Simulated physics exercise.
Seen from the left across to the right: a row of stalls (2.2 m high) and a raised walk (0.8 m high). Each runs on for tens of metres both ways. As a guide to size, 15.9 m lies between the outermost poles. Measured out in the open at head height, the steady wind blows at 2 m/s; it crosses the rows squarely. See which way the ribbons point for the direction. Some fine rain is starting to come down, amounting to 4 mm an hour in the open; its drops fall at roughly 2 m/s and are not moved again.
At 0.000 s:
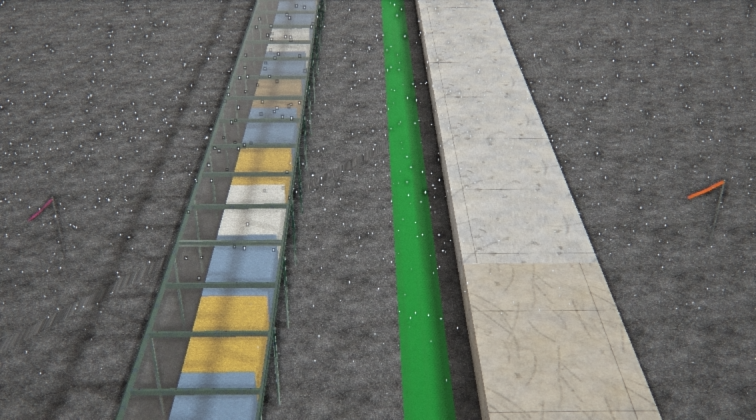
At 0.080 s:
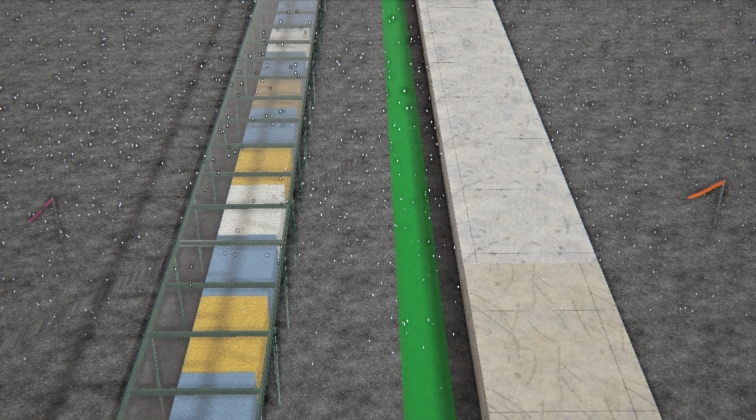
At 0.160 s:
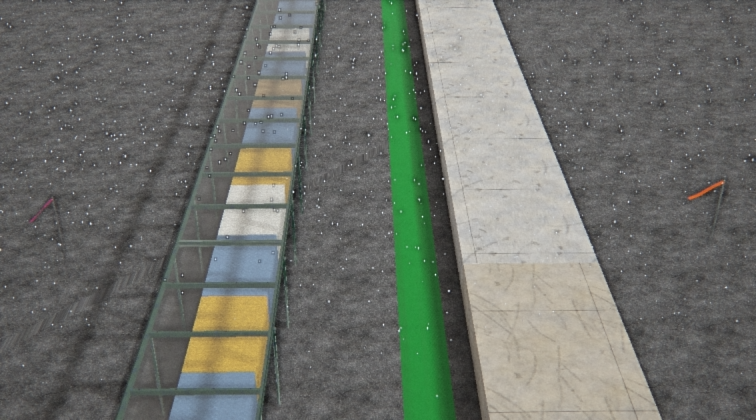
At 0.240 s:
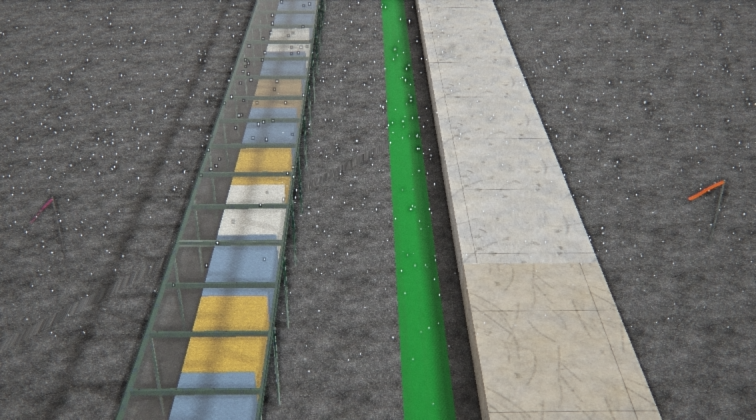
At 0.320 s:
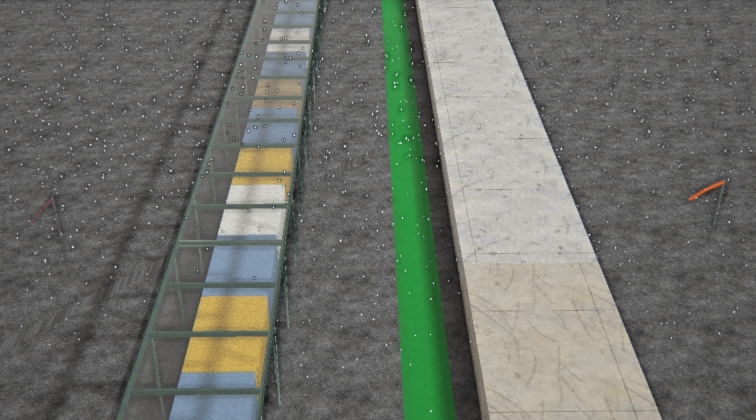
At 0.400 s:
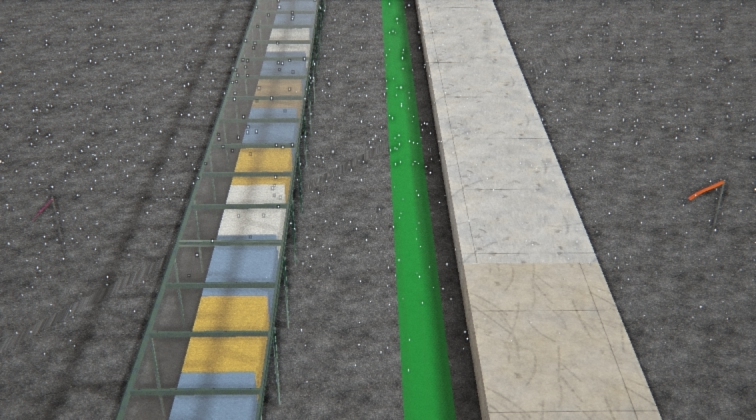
To begin with, a long row of blue, yellow and white stalls stands left of a green strip and a pale raised walk, with fine rain specks scattered over dark ground. The specks keep shifting, while a reddish ribbon and an orange one flutter slightly leftward; all else remains still throughout.
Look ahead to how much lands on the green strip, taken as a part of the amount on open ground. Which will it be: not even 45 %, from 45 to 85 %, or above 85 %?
More than 85 %.
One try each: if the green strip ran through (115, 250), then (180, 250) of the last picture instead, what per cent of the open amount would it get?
First roughly 100 per cent, second roughly 0 per cent.
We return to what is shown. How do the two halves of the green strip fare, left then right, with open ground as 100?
Estimate: Left near 105 %, right near 105 %.
10 minutes on, 0.7 mm on the green strip, 0.7 mm in the open.
30 minutes on, 2.1 mm on the green strip, 2.0 mm in the open.
60 minutes on, 4.2 mm on the green strip, 4.0 mm in the open, so the green strip has 105 % of the open amount; the left half of it has 105 %, the right half 105 %.
